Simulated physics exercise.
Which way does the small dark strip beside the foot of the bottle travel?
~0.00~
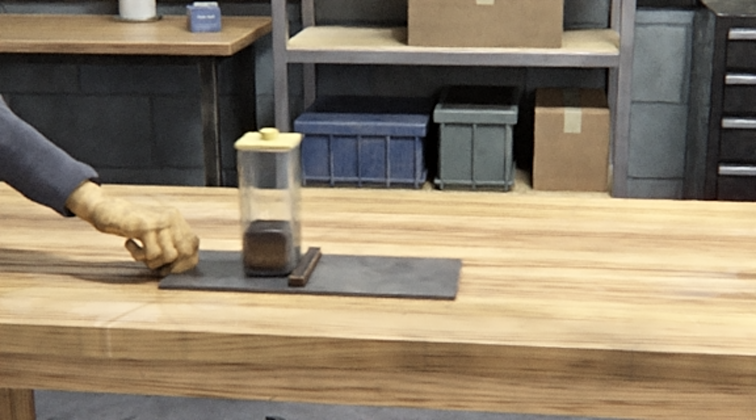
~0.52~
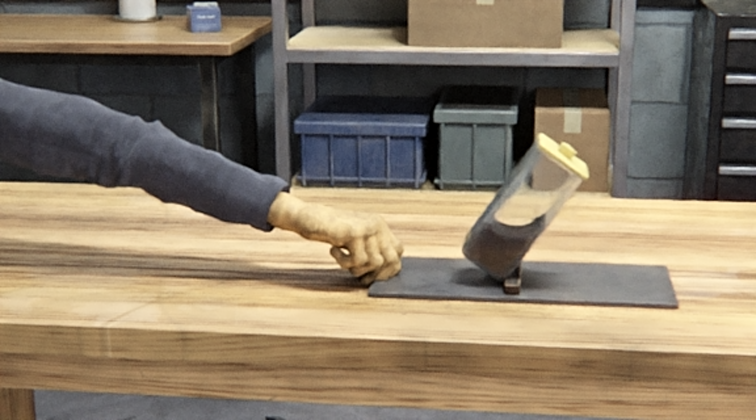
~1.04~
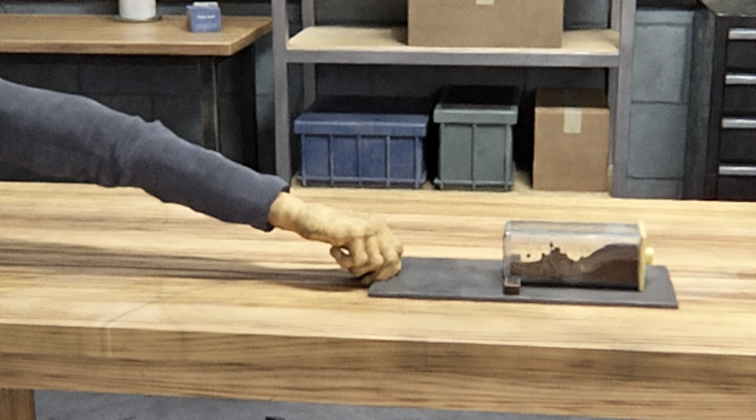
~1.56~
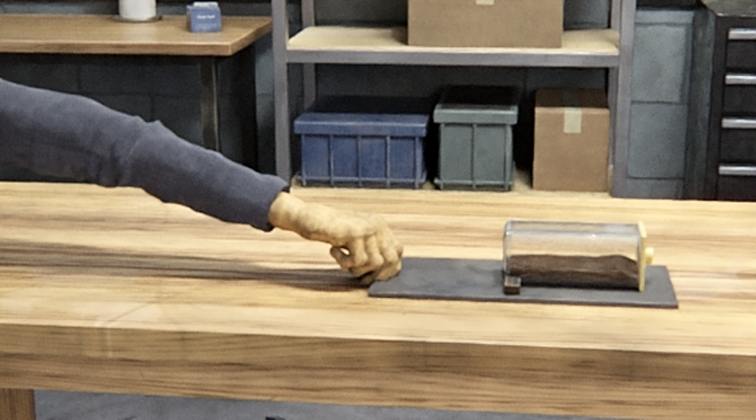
It travels to the right along with the board, then stays still once the board has stopped.
